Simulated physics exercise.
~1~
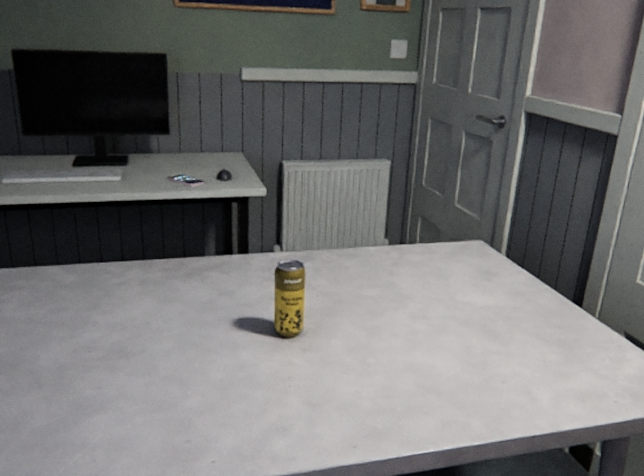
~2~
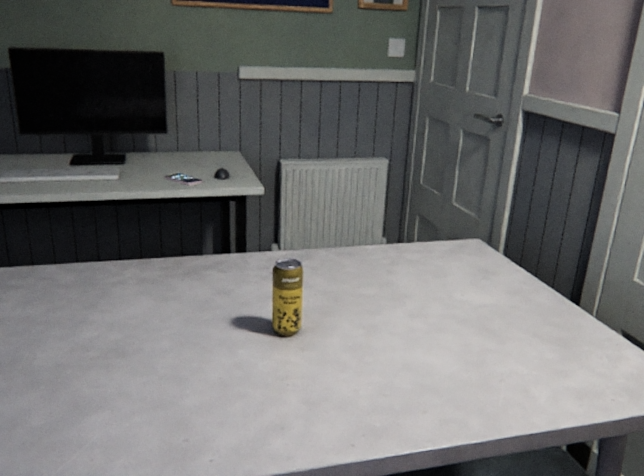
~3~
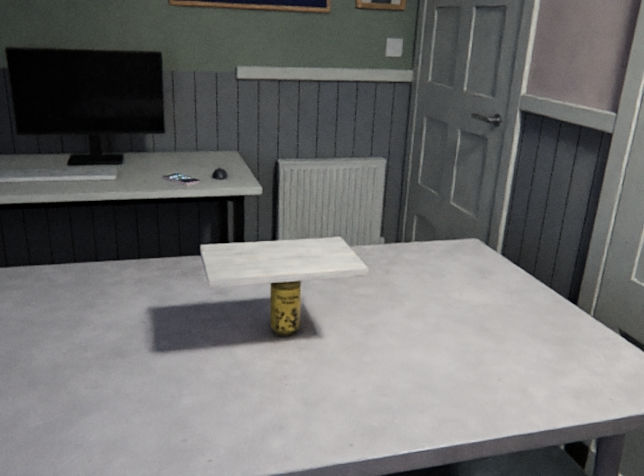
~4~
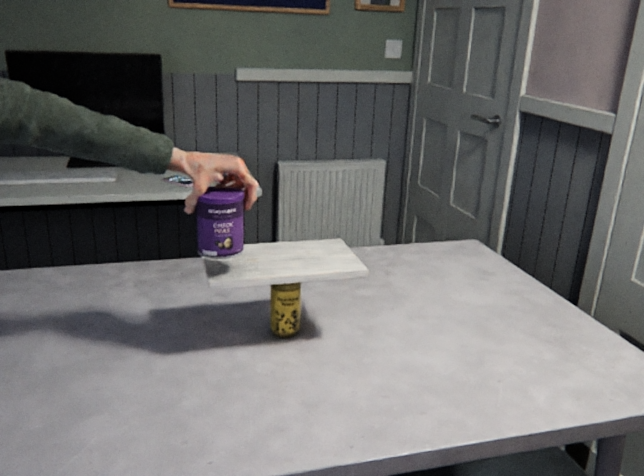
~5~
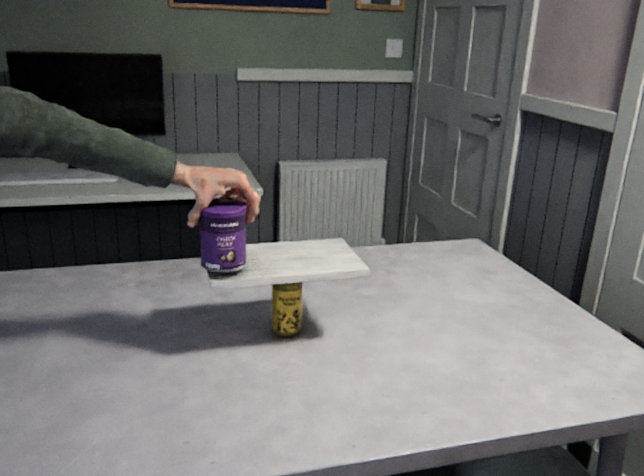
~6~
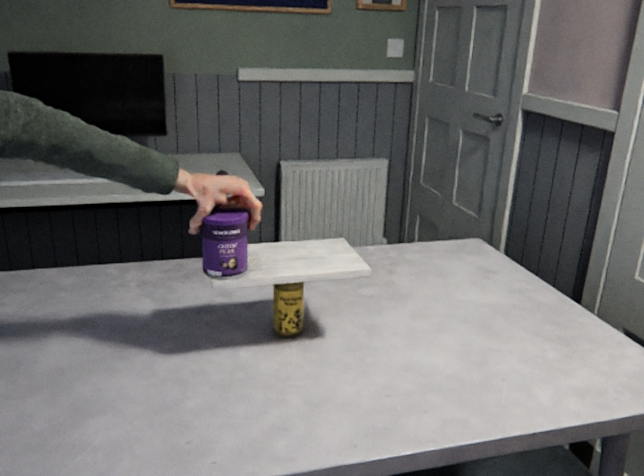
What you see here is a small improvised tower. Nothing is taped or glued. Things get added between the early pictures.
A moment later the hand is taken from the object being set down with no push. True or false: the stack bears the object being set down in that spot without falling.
False.
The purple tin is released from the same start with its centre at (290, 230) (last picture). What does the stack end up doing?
Result: The stack stays stable.
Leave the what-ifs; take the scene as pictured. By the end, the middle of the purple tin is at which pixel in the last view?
The object ends up somewhere around (150, 352).
Then, 0.30 s after the last picture, purple tin now fallen; white board tipped 33° from how it was.
Then, 0.50 s after the last picture, white board now fallen; yellow can tipped 3° from how it was.
Then, 0.60 s after the last picture, yellow can tipped 32° from how it was.
Then, 0.70 s after the last picture, yellow can now fallen.
At rest, fallen, purple tin, white board and yellow can. Seen from the same camera at the end, purple tin near (150, 352). The stack loses its balance.
